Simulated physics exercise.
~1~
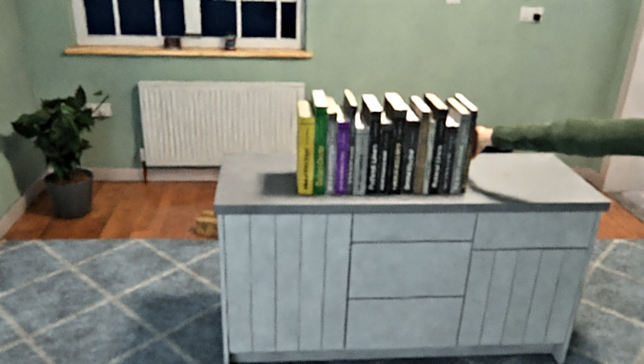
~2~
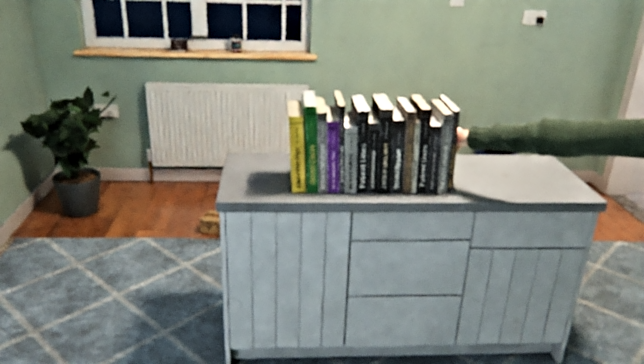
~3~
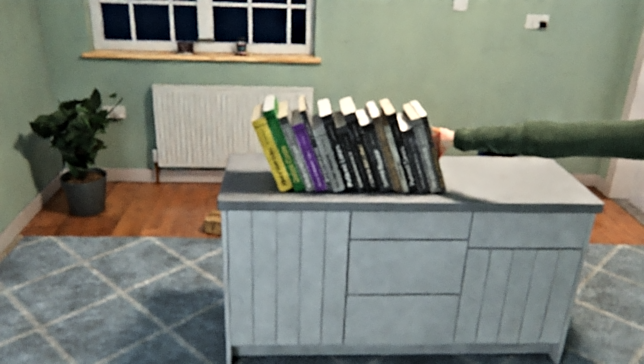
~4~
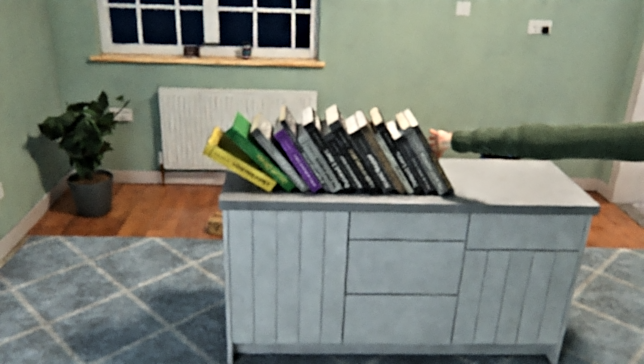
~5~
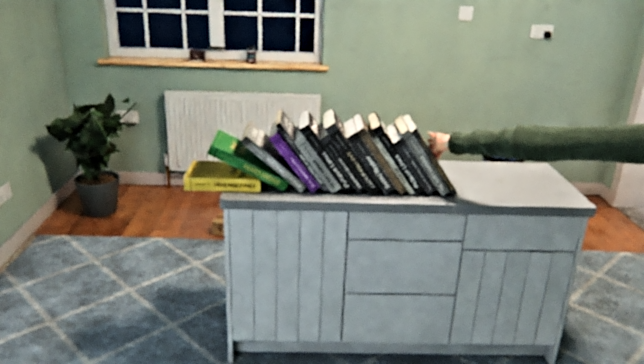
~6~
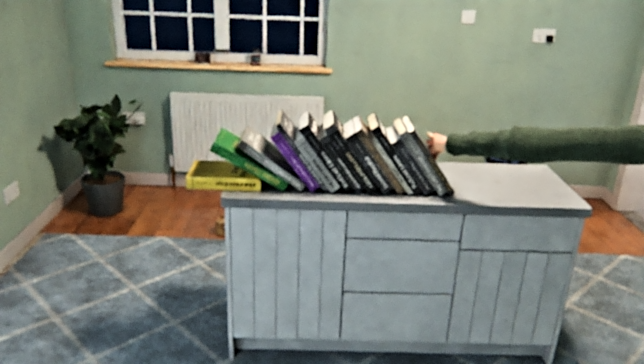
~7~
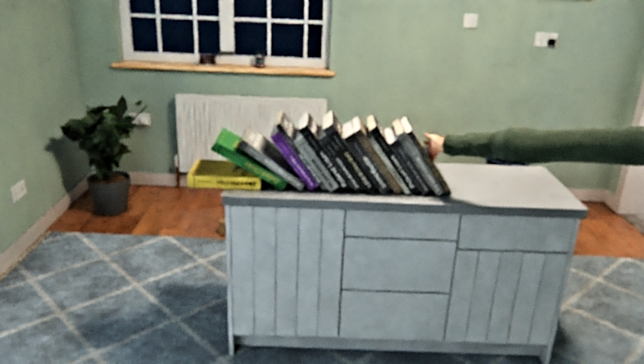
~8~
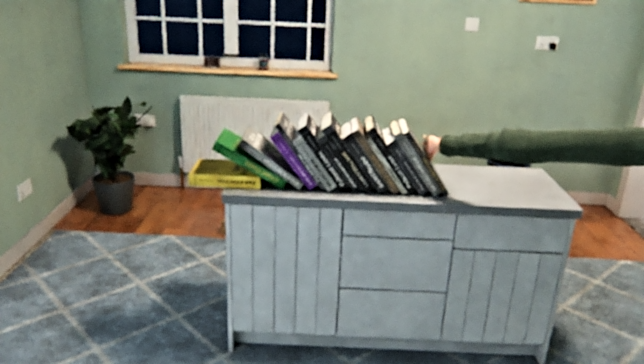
An arm in a green sleeve pushed a row of upright books leftward along a grey cabinet until they leaned over, the yellow one toppling flat at the left edge, while the green, purple and dark books came to rest slanted behind it.
